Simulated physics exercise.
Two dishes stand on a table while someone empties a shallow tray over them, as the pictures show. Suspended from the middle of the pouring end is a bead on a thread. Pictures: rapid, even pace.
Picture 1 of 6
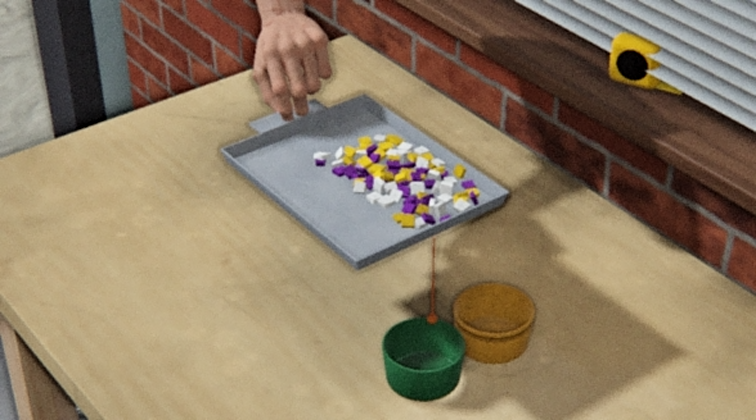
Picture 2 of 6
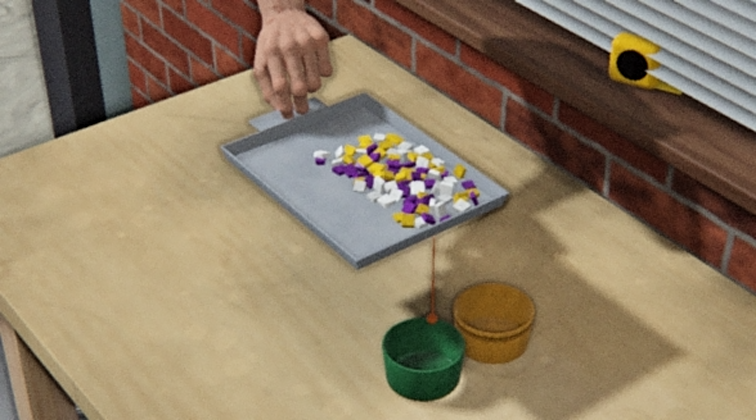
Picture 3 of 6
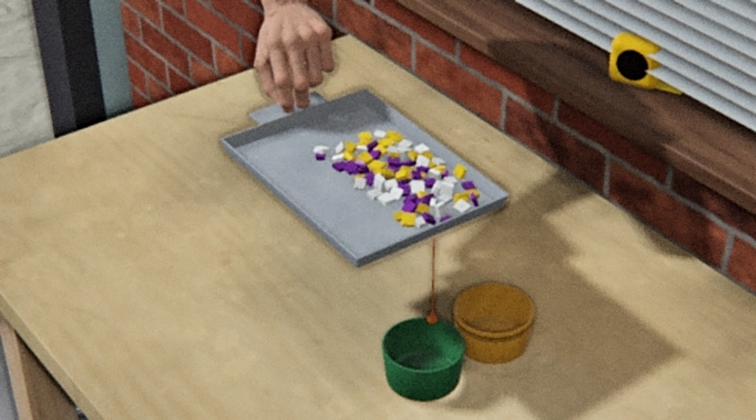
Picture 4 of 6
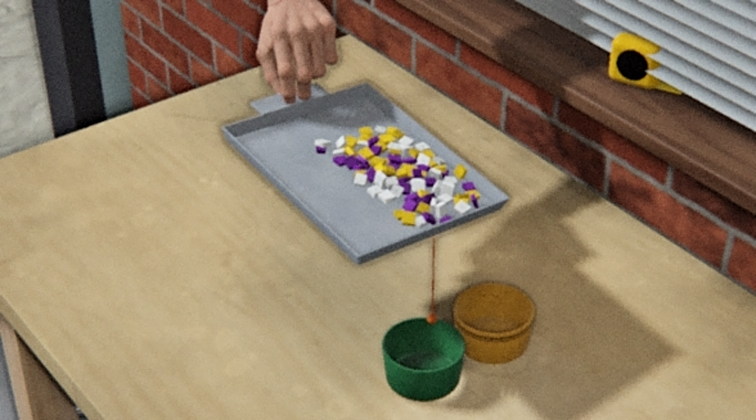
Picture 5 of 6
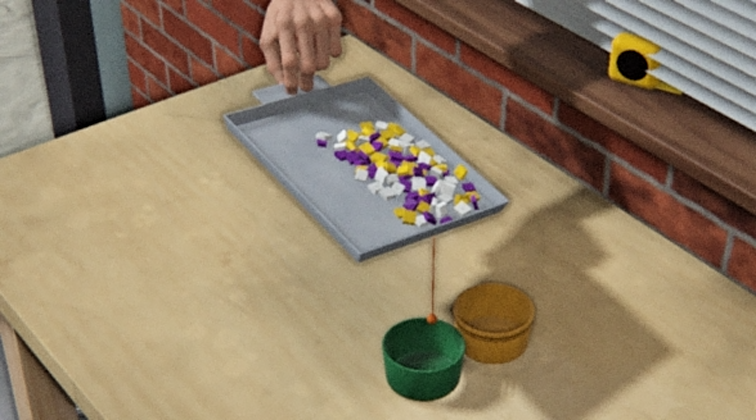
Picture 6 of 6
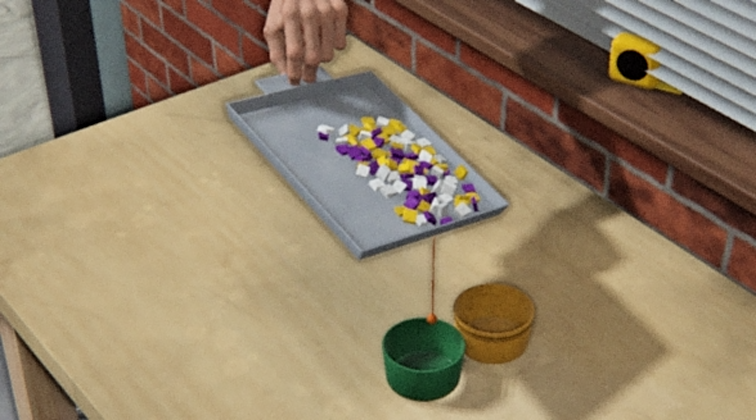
The clip opens on a hand gripping a gray tray of purple, yellow and white pieces above a wooden table, with a bead hanging by a thread near a green dish and an orange one. The tray starts out level, then its pouring end slowly tilts slightly, right corner lowest, while the pieces barely shift.
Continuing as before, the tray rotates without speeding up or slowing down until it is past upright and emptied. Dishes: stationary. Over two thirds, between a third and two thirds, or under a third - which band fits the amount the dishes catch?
The dishes end up with above two thirds of the load.
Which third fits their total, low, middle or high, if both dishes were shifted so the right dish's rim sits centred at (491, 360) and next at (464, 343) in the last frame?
Taking the two places in turn, the answer is below one third and then under a third.
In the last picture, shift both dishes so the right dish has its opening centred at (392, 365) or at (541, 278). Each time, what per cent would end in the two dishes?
First placement: 0 per cent; second placement: 70 per cent.
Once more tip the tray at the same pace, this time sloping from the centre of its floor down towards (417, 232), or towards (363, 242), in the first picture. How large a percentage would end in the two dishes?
In turn some 30 and 20 per cent.
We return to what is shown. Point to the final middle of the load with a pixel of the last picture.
Once it all stops, the middle lies near (495, 325).
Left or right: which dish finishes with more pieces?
Reply: The right-hand one.
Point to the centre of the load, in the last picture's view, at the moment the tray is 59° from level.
Near (444, 171).
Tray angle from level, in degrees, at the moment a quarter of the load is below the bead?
Somewhere near 85 degrees, I'd say.
Just after the last frame, tray tipped steeply; every one on the tray.
A moment on, tray tipped right over; about a tenth on the tray; the larger part in the right dish; about a tenth outside both; about a tenth in the air.
Further on, tray tipped past a quarter turn; the larger part in the right dish; about a tenth outside both.
When it is over, tray tipped past a quarter turn; not one in the left dish; the larger part in the right dish; about a tenth outside both.
